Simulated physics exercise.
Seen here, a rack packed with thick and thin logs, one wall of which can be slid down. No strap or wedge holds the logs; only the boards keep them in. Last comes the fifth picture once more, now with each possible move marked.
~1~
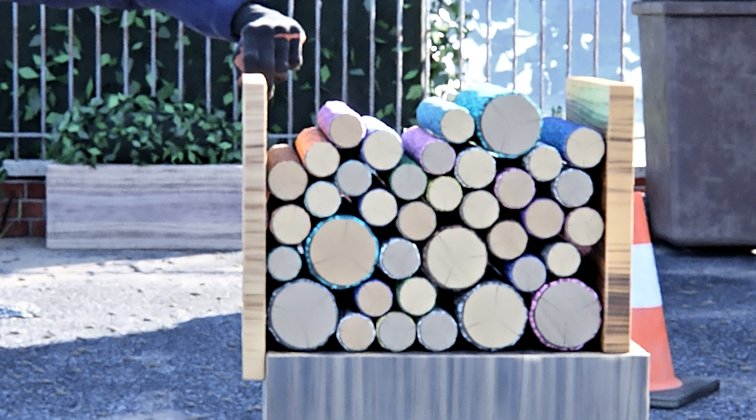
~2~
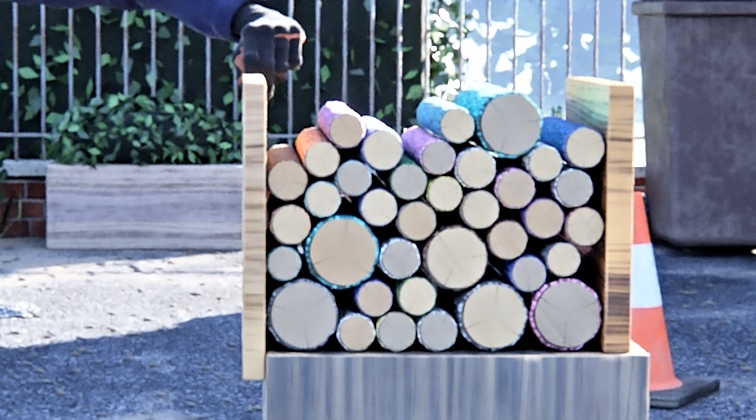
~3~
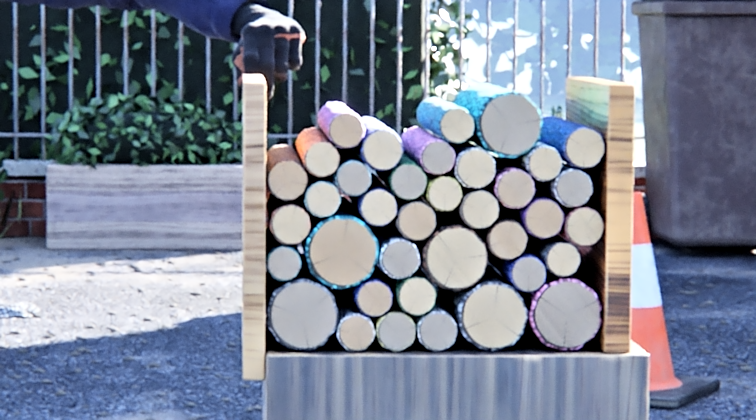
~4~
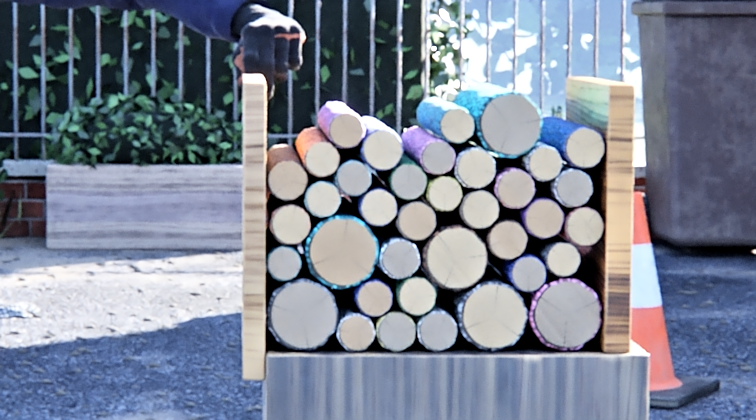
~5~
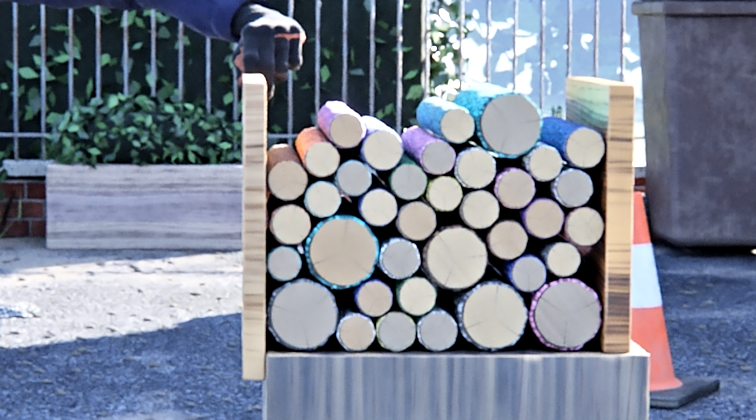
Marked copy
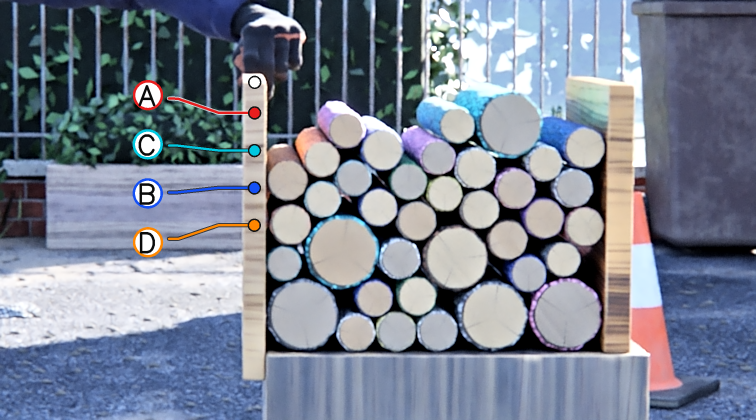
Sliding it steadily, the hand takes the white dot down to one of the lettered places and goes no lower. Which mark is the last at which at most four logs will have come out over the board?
Mark D is as low as it can go.
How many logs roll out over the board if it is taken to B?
At B the number is none.
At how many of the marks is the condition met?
Four of them.
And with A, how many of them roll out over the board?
At A the number is none.
On the marked copy, A at (255, 113); B at (255, 188); C at (255, 151); D at (254, 225); the white dot at (255, 82).
Following D. Soon after the start, top of the board (265, 152).
Later, top of the board (265, 224).
In the end, top of the board (265, 224), three out over the board.
As for the rest, A none out over the board; B none out over the board; C none out over the board.
